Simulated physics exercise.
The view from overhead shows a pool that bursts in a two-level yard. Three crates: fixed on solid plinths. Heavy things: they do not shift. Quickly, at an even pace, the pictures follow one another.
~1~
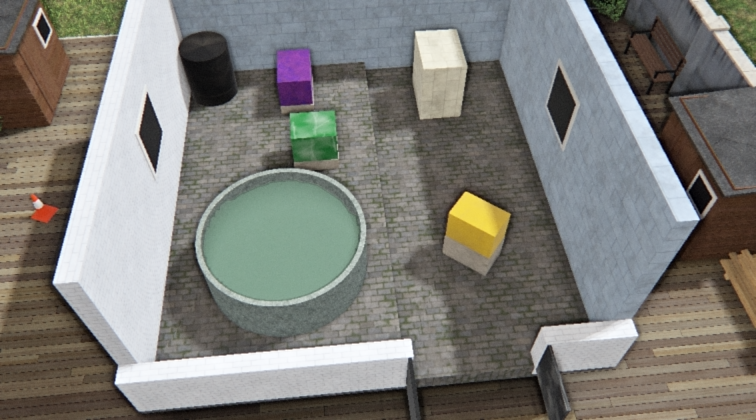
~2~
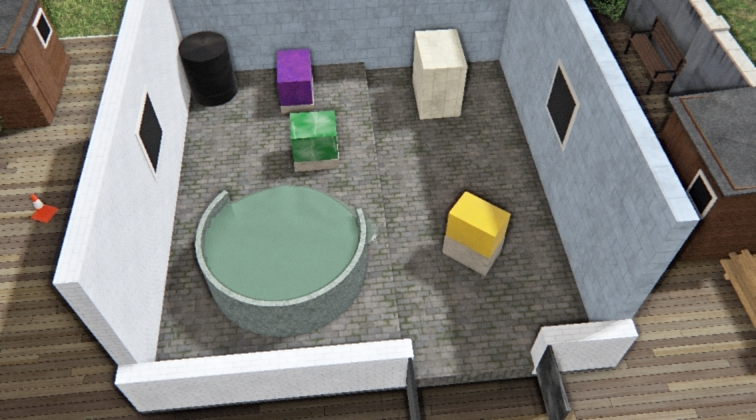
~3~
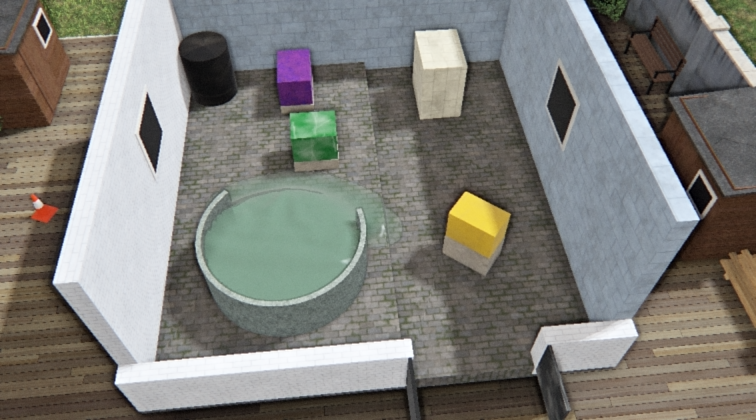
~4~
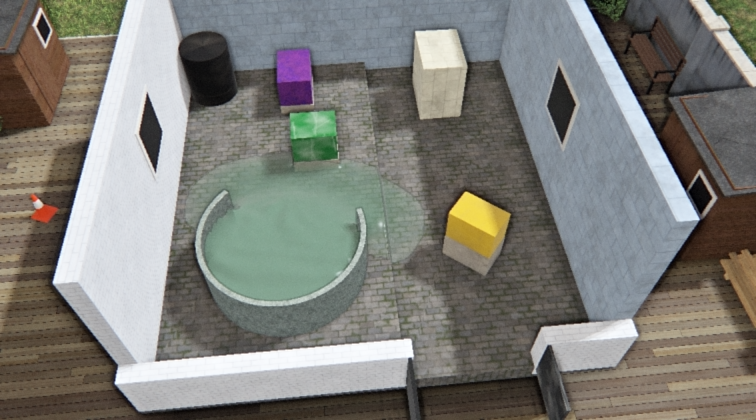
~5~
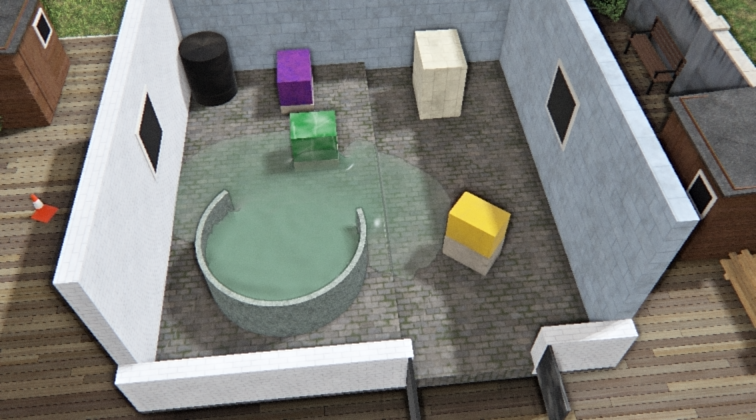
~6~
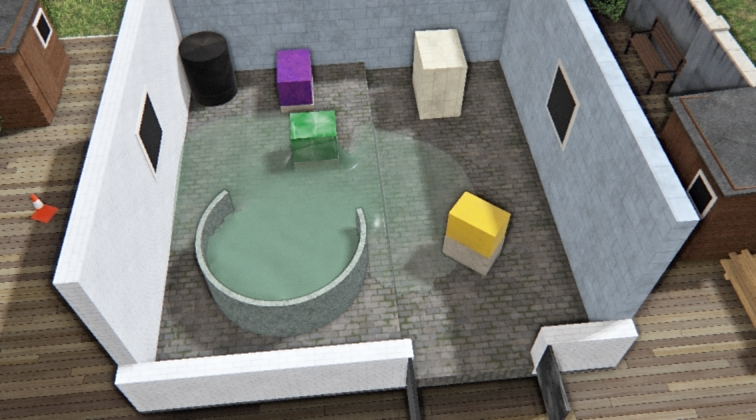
A round pool in a walled yard broke open along its far side, and greenish water poured out, spreading across the paving around the green crate and toward the purple and yellow ones, which stayed put.
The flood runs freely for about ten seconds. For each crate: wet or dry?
My prediction: Yellow crate: Clear. Purple crate: Doused. Green crate: Doused.
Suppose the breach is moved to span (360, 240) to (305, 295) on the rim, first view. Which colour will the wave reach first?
That would be the crate marked yellow, reached first.
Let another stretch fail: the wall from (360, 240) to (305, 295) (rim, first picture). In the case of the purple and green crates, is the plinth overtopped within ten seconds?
My take: The purple crate stays clear, while the green crate stays clear.
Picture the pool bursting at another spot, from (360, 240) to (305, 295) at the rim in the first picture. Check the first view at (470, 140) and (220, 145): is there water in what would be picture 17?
Result, in order - parched, parched.
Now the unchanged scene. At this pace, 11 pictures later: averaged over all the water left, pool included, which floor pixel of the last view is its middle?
My pick is pixel (324, 164).
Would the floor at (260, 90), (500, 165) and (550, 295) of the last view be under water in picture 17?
First inundated, second inundated, third spared.
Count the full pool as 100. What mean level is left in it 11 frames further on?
Some 26 per cent.
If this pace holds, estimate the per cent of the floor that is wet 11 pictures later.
That comes to about 60 per cent.
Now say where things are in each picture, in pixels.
In the first picture, the round tank at (282, 235) is whole and still.
In the second picture, the front is at a hidden place, out from the gap on the round tank's far side.
In the third picture, water pours out on the round tank's far side and has run to a hidden place.
In the fourth picture, water pours out on the round tank's far side and has run to (193, 197).
In the fifth picture, the front is at (181, 170), out from the gap on the round tank's far side.
In the sixth picture, water pours out on the round tank's far side and has run to (186, 137).
A moment on, water covers 55 % of the floor; the yellow crate water round its plinth, the purple crate water round its plinth, the green crate water round its plinth.
Next, water covers 60 % of the floor; the yellow crate water round its plinth, the purple crate water round its plinth, the green crate water round its plinth.
Then, water covers 75 % of the floor; the yellow crate water round its plinth, the purple crate water round its plinth, the green crate water round its plinth.
Later, water covers 95 % of the floor; the yellow crate water round its plinth, the purple crate water round its plinth, the green crate water round its plinth.
In the end, water covers 100 % of the floor; the yellow crate stayed above the water, the purple crate was topped, the green crate was topped.
